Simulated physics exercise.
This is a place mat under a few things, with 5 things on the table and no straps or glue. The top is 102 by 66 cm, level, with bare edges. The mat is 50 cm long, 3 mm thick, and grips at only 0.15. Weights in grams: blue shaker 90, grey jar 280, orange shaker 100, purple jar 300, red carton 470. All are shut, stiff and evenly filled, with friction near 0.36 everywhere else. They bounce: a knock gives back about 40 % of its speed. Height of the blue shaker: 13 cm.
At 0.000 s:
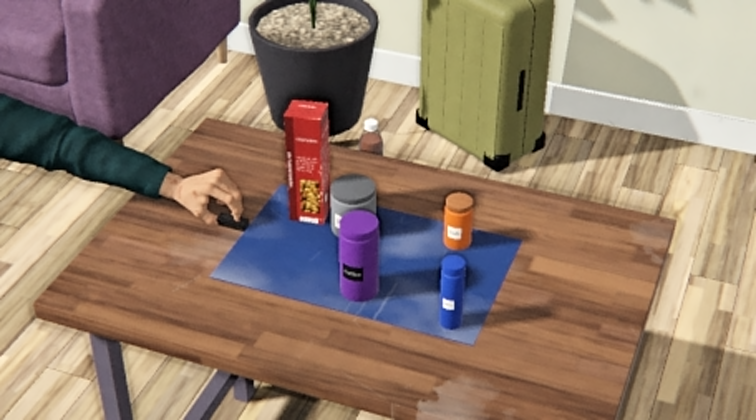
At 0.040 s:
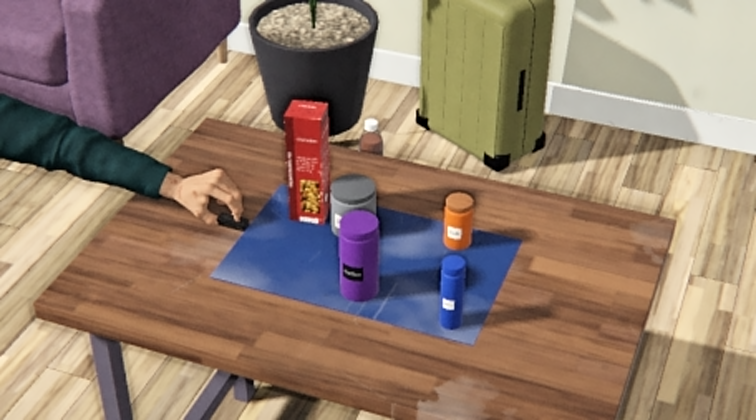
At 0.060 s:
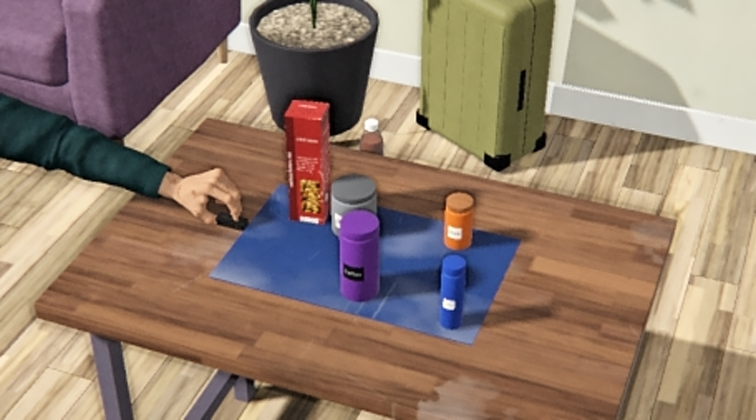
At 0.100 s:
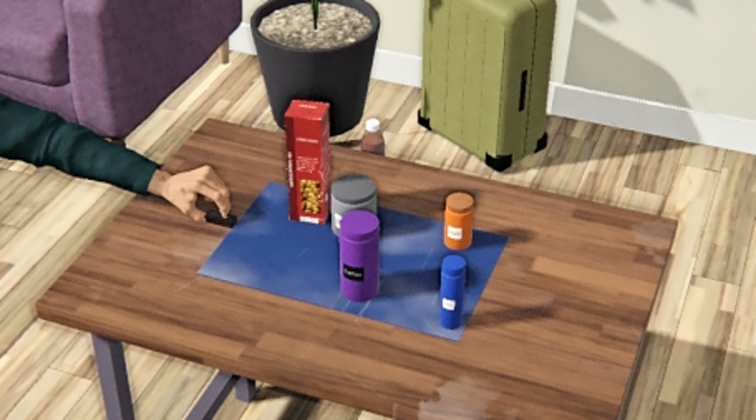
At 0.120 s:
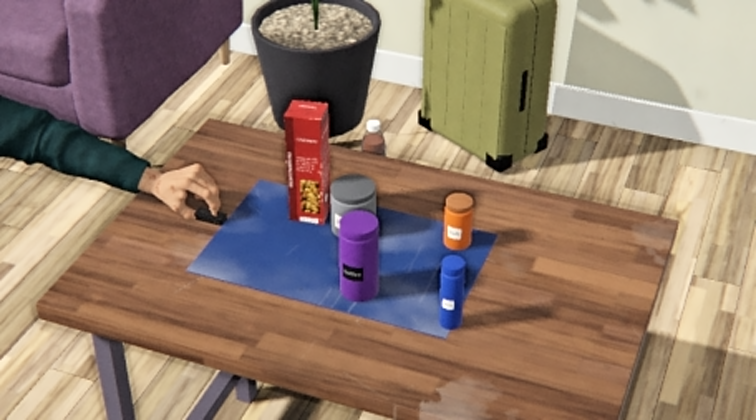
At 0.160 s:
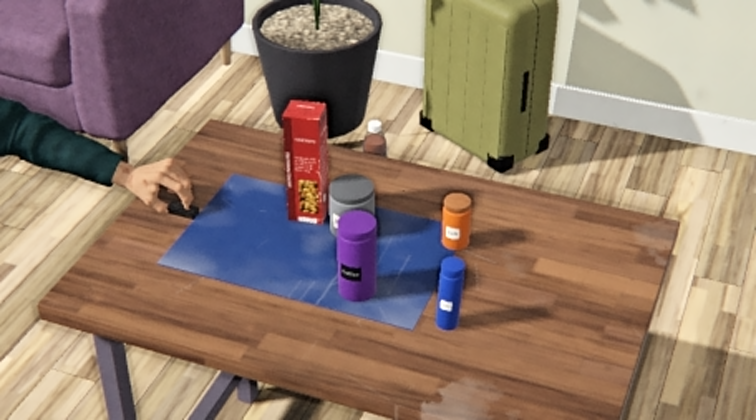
On a wooden table, a hand slides the blue mat left beneath mostly still containers.
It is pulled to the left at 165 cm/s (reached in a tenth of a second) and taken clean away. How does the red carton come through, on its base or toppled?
The red carton tips over.
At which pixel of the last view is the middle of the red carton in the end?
Near (169, 174).
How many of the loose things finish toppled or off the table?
That comes to 1.
By 0.36 s, mat out by 45 cm; red carton 8 cm from its spot near (276, 156); purple jar tilted 4°; grey jar 7 cm from its spot.
By 0.66 s, mat out by 94 cm; red carton tilted 26° near (224, 147); grey jar 9 cm from its spot; purple jar 5 cm from its spot.
When it is over (1.4 s), lying over on the table, red carton; not toppled but over 6 cm from the start, grey jar; the other 3 within 6 cm of the start. End places, in pixels of the last picture, red carton near (169, 174).
